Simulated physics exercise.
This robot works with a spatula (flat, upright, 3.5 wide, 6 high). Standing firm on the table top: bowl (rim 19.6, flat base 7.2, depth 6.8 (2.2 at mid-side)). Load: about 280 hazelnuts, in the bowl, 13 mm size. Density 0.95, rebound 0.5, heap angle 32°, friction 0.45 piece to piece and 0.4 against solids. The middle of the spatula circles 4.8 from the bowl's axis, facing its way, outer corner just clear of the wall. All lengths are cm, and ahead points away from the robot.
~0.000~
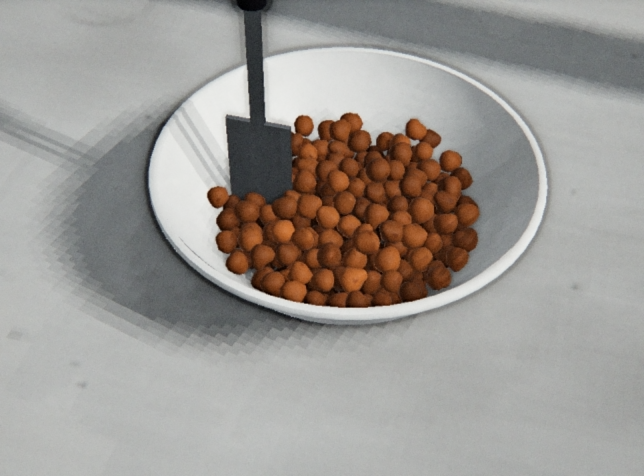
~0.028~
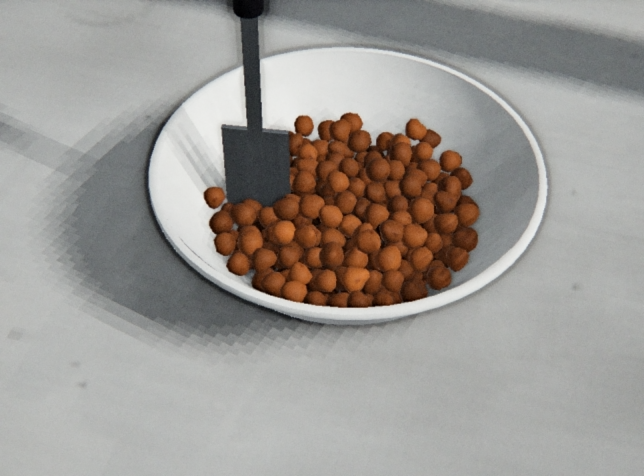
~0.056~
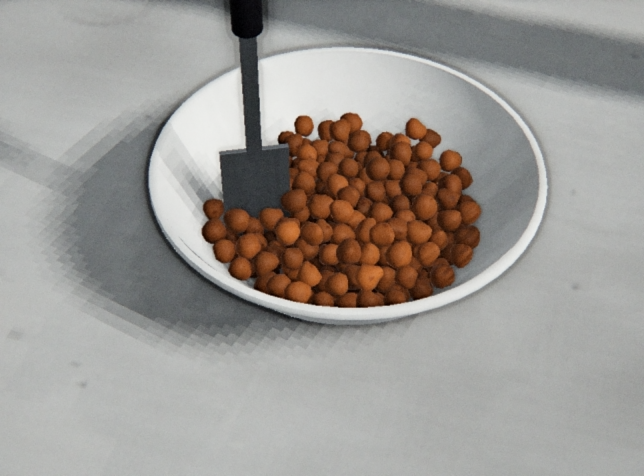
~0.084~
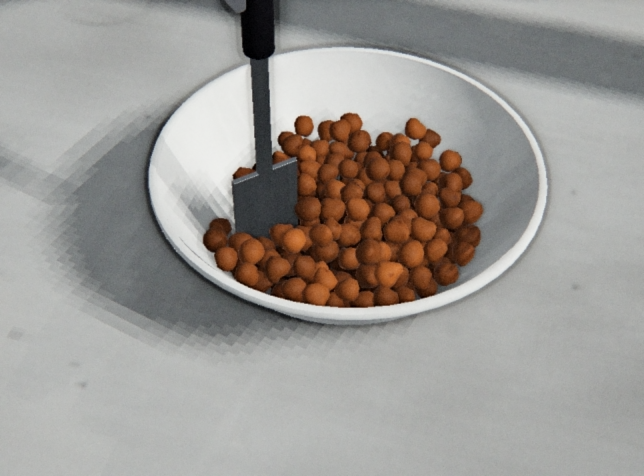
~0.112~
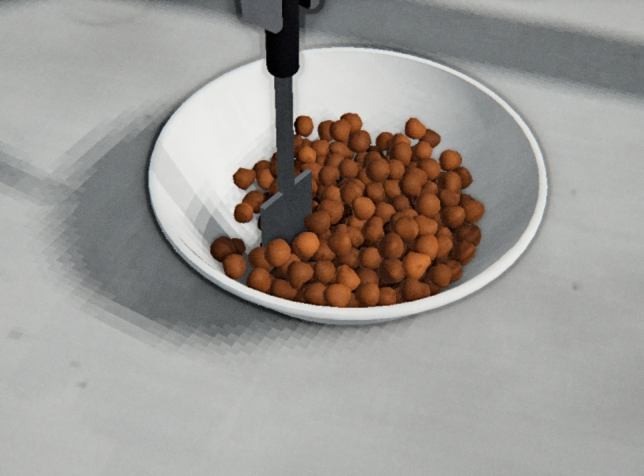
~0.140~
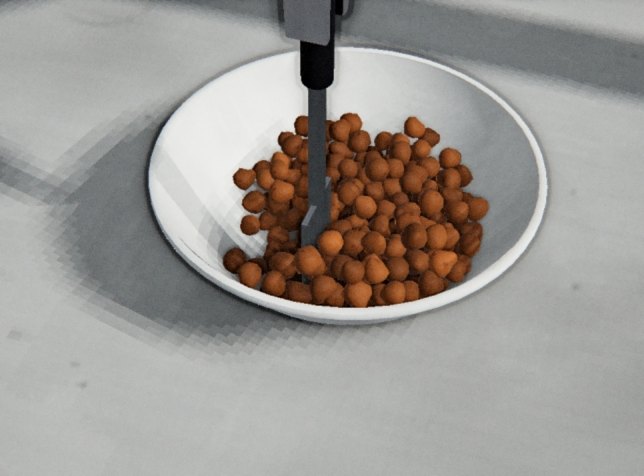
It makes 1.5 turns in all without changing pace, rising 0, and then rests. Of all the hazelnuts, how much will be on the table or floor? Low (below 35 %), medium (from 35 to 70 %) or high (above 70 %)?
Share on the table or floor: Low (below 35 %).
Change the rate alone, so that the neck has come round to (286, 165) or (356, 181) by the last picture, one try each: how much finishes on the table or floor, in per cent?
About 20 and 35 per cent.
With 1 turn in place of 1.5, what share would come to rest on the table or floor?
It would be near 20 per cent.
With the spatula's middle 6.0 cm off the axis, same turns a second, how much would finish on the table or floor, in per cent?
In that case some 20 per cent.
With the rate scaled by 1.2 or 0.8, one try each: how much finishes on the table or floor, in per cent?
Some 35 and 15 per cent.
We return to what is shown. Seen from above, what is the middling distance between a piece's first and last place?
Some 10 cm.
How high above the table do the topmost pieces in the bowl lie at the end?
Some 6.5 cm.
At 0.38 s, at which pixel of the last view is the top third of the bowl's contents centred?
At about (350, 96).
After 0.38 s, 262° round, highest piece 9 above the table; 245 in the bowl, 15 on the table or floor, 15 in flight or on the tool.
After 0.63 s, 78° round, highest piece 9 above the table; 222 in the bowl, 46 on the table or floor, 7 in flight or on the tool.
After 0.95 s, 180° round, highest piece 7 above the table; 210 in the bowl, 65 on the table or floor.
After 1.65 s, 180° round, highest piece 7 above the table; 210 in the bowl, 65 on the table or floor.
In the end, 210 in the bowl, 65 on the table or floor. That is 24 % on the table or floor.
